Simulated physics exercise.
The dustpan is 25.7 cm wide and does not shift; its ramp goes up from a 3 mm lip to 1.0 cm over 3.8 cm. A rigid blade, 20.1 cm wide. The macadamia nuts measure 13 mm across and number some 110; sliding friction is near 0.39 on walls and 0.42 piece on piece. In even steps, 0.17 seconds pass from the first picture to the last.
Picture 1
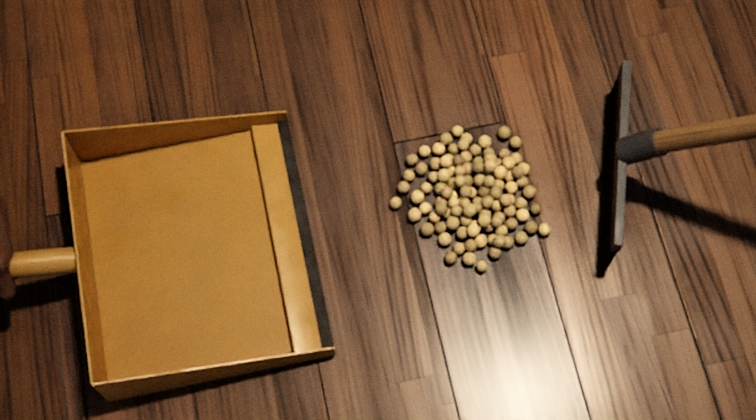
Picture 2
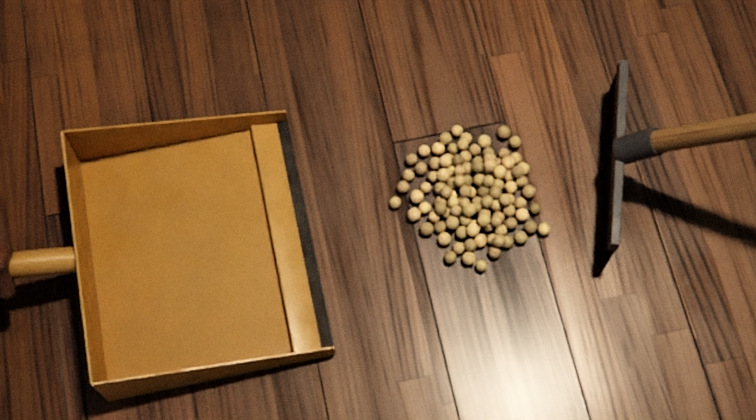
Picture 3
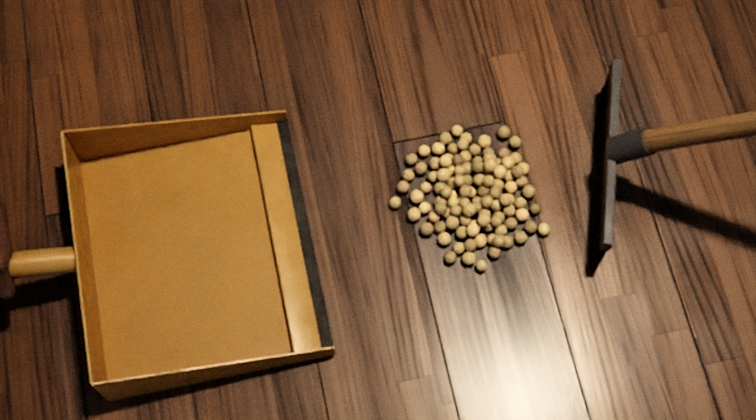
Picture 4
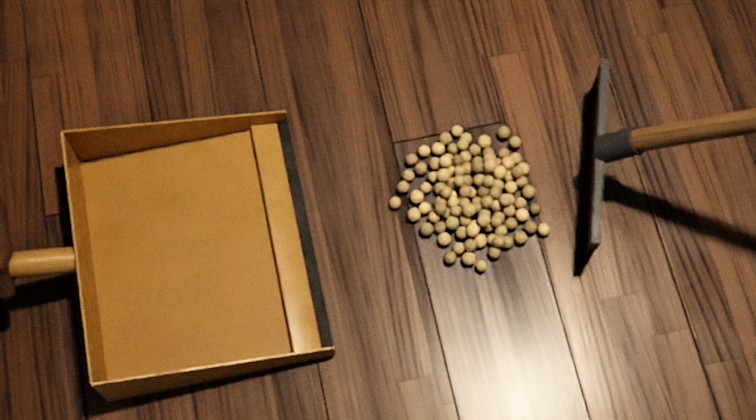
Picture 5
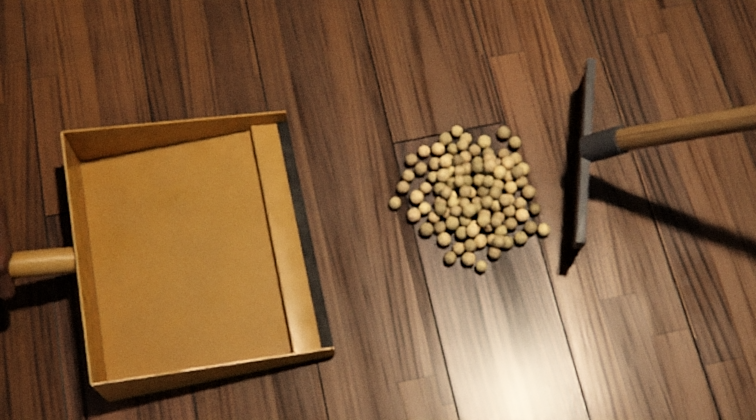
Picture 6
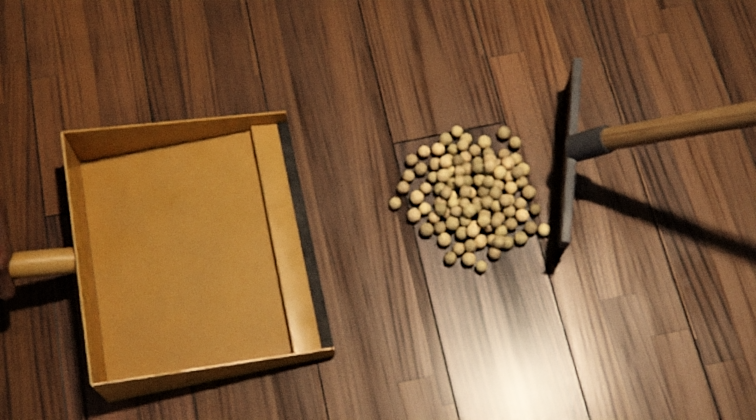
On a dark wooden plank floor, a tan dustpan lies at the left, a loose cluster of small round pale nuts sits in the middle, and a wooden-handled blade stands upright at the right. The blade slides slowly leftward, closing the gap to the cluster's right edge, while the nuts and dustpan stay still.
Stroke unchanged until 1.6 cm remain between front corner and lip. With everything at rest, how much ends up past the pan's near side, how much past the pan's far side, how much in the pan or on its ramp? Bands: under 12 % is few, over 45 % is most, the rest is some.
Near side: Few; far side: Some; pan: Some.
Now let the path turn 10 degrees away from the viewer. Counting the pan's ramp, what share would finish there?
I'd expect close to 15 percent.
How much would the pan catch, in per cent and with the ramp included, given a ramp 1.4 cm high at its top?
Close to 20 per cent then.
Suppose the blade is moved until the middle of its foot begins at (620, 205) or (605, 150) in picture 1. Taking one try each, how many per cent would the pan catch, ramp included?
Some 15 and 20 per cent.
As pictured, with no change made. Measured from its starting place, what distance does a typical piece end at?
18 cm or thereabouts.
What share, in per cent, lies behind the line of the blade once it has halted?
I'd say close to 15 per cent.
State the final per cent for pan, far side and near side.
Near side 0 %, far side 20 %, pan 20 %.
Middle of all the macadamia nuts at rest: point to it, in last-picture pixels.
Resting centre estimate: Around (313, 176).
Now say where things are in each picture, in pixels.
In the first frame, blade from (616, 246) to (625, 70), moved 0.0 cm, 0 of the pieces shifted so far; middle of the pieces at (471, 193); pan at (184, 258).
In the second frame, blade from (613, 245) to (622, 69), moved 0.2 cm, 0 of the pieces shifted so far; middle of the pieces at (471, 192).
In the third frame, blade from (606, 245) to (615, 69), moved 0.9 cm, 0 of the pieces shifted so far; middle of the pieces at (471, 192).
In the fourth frame, blade from (593, 244) to (603, 68), moved 2.1 cm, 0 of the pieces shifted so far; middle of the pieces at (470, 193).
In the fifth frame, blade from (579, 243) to (589, 68), moved 3.5 cm, 0 of the pieces shifted so far; middle of the pieces at (470, 193).
In the sixth frame, blade from (564, 243) to (576, 67), moved 4.9 cm, 0 of the pieces shifted so far; middle of the pieces at (471, 193); pan at (183, 259).
Then, 0.27 s after the last picture, middle of the blade 16 cm from the lip; 0 % over the lip, far side 0 %, near side 0 %.
Then, 0.45 s after the last picture, middle of the blade 9 cm from the lip; 0 % over the lip, far side 5 %, near side 0 %.
Then, 0.75 s after the last picture, middle of the blade 5 cm from the lip; 20 % over the lip, far side 20 %, near side 0 %.
In the end, near side 0 %, far side 20 %, pan 20 %, in front of the lip or behind the blade 60 %.
